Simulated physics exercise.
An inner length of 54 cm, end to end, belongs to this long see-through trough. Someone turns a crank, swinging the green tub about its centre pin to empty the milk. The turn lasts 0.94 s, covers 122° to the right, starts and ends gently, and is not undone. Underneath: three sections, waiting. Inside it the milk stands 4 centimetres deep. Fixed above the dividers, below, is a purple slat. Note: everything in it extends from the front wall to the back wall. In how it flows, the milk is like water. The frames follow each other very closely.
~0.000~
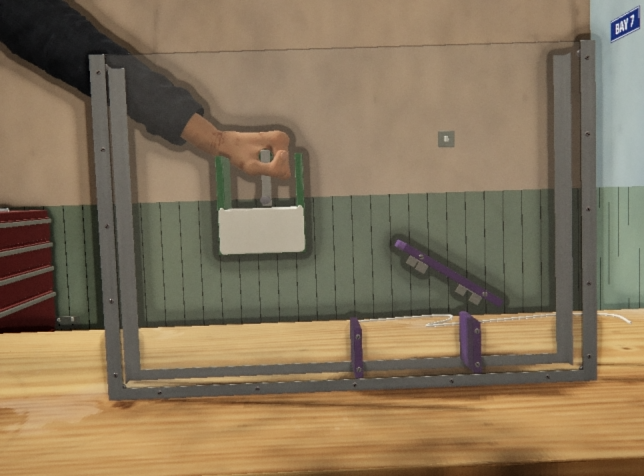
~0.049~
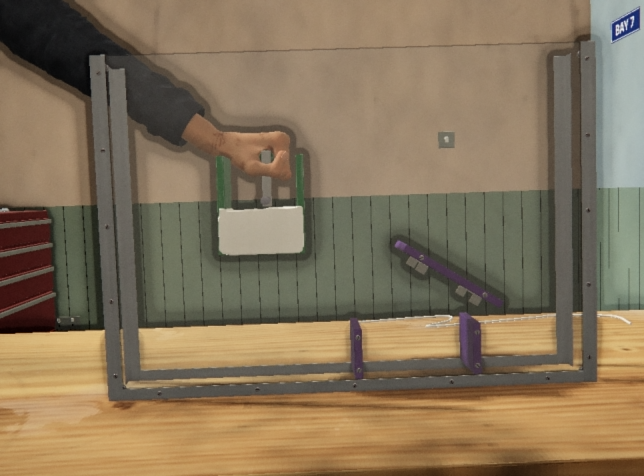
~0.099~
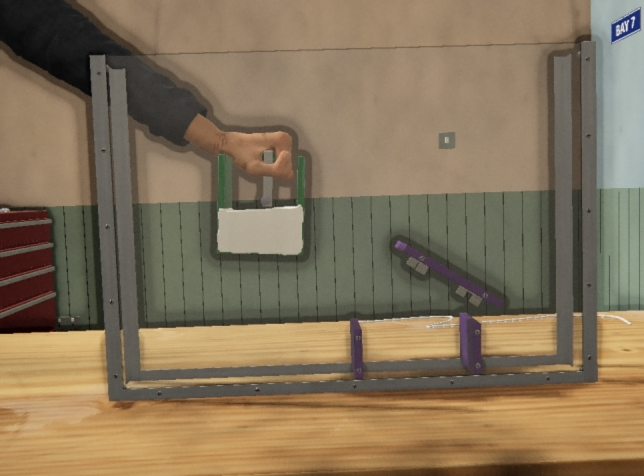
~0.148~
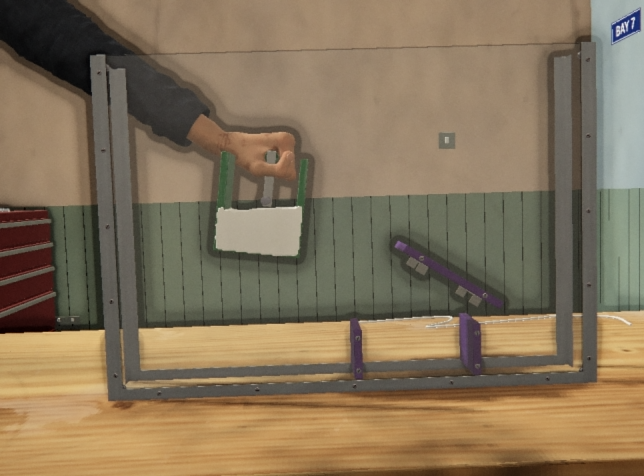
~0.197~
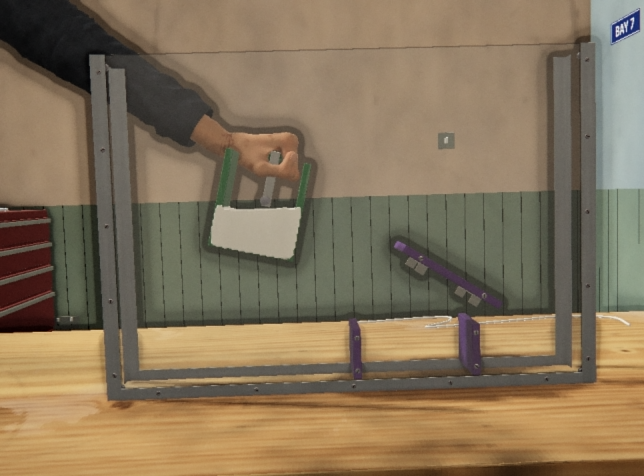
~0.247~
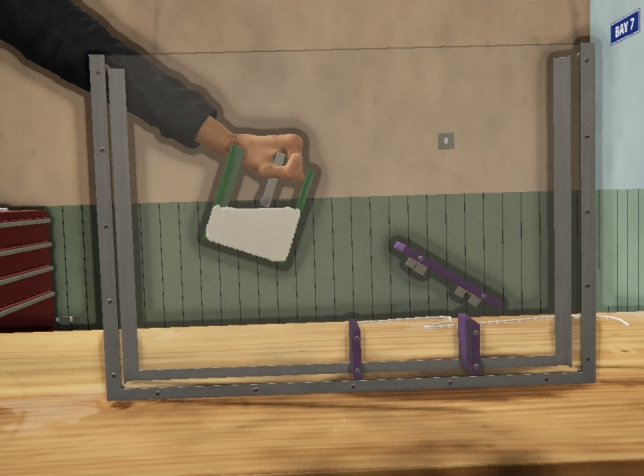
At first, a hand holds a green tub of white milk upright inside a long see-through trough, above and left of a slanted purple slat and two purple dividers. The hand then turns the tub, slowly and then faster, tilting it clockwise to the right while the milk's surface stays nearly level.
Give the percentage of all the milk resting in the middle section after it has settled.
Close to 30 per cent.
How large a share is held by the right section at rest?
About 0 %.
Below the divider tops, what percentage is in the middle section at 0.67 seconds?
About 0 percent.
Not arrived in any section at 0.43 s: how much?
About 100 %.
After 0.43 s 100 per cent has yet to come down; below, left 0, middle 0, right 0.
After 0.67 s 97 per cent has yet to come down; below, left 3, middle 0, right 0.
After 0.98 s 10 per cent has yet to come down; below, left 59, middle 30, right 0.
In the end the left section holds 70, the middle 30 and the right 0 per cent.
